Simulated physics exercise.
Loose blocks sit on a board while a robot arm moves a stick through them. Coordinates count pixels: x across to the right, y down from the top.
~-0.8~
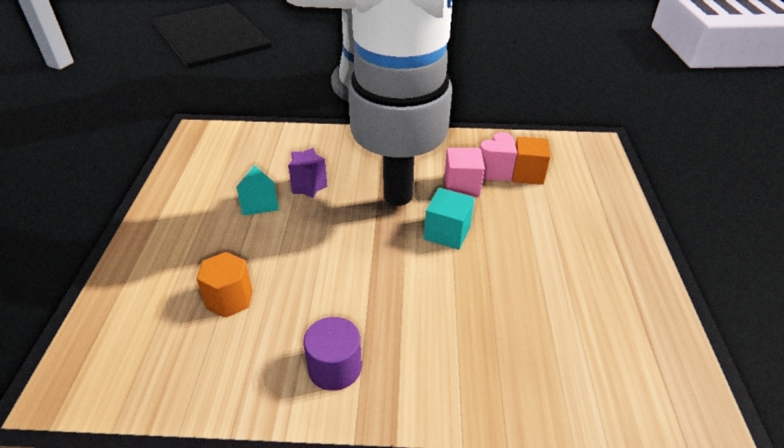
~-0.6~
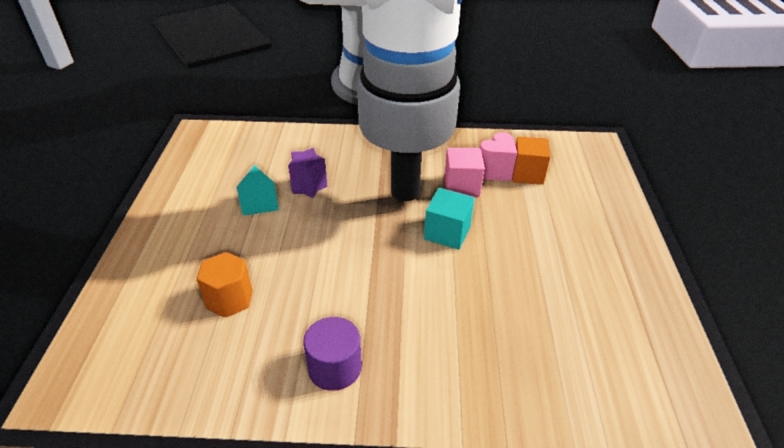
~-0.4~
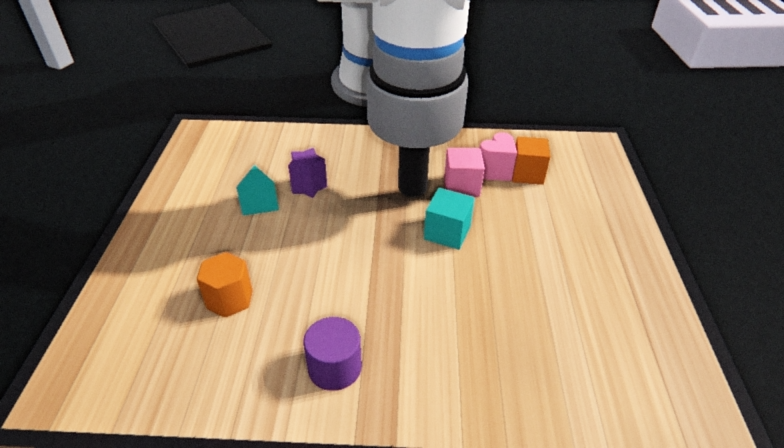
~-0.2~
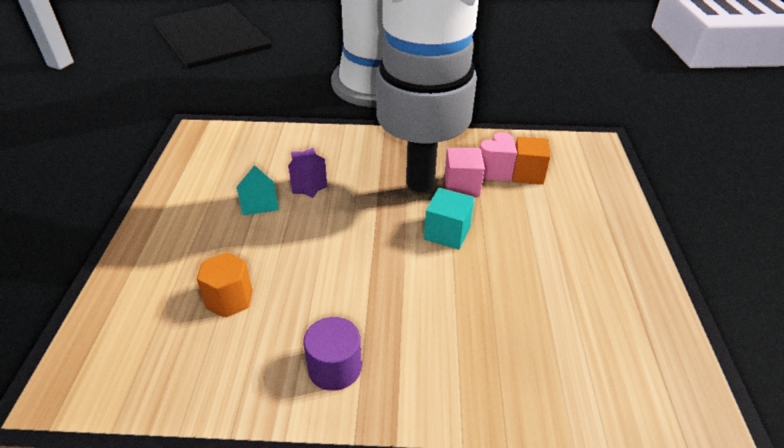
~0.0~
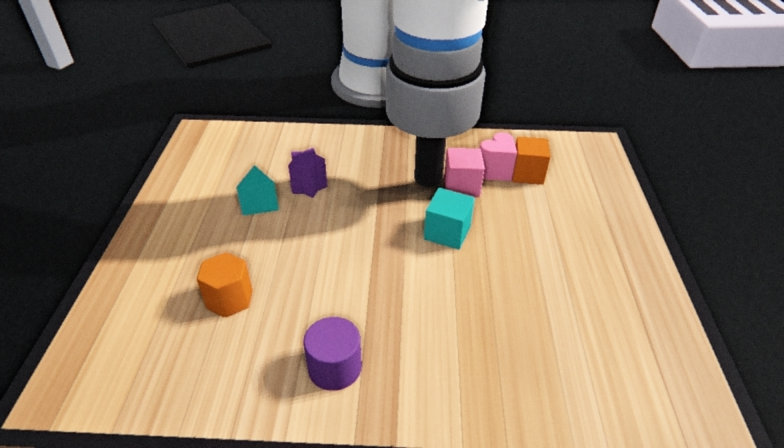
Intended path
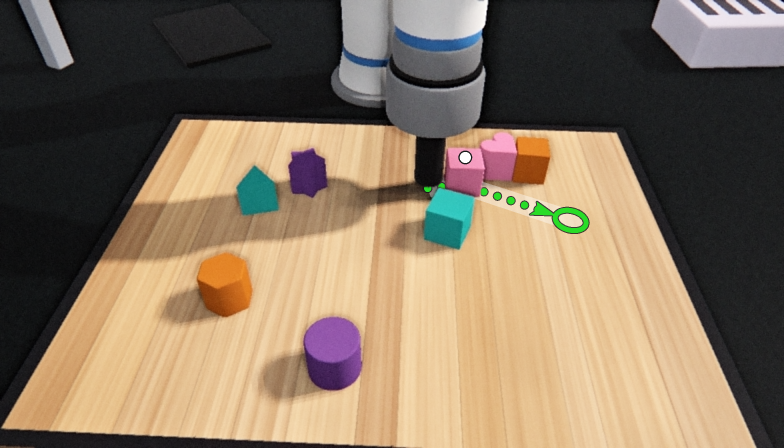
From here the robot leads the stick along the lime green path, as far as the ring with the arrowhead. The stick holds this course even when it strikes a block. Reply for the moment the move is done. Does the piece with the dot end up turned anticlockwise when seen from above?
I'd say yes.
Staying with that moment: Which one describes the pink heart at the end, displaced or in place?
Its place changes.
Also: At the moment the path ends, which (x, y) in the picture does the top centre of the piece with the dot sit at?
If I read the scene right, the answer is (499, 146).
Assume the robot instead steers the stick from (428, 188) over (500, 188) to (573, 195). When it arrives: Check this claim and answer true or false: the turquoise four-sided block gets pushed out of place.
That statement is not accurate.
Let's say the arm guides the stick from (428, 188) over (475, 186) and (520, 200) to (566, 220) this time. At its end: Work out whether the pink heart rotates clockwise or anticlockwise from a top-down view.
Short answer: Clockwise.
Drawn move, from (428, 188) by way of (475, 189) and (521, 204) to (571, 220); the dot is on the pink four-sided block.
What follows on the original path. One third of the way, stick at (477, 181); pink four-sided block at (497, 146), turned 55° anticlockwise; pink heart at (513, 132), turned 30° clockwise; orange four-sided block at (540, 145), turned 25° clockwise.
Two thirds of the way, stick at (524, 196); pink four-sided block at (499, 146), turned 60° anticlockwise; pink heart at (514, 131), turned 25° clockwise; orange four-sided block at (540, 145), turned 25° clockwise.
At the end, stick at (573, 212); turquoise four-sided block still; pink four-sided block at (499, 146), turned 60° anticlockwise; pink heart at (514, 131), turned 25° clockwise; orange four-sided block at (540, 145), turned 25° clockwise.
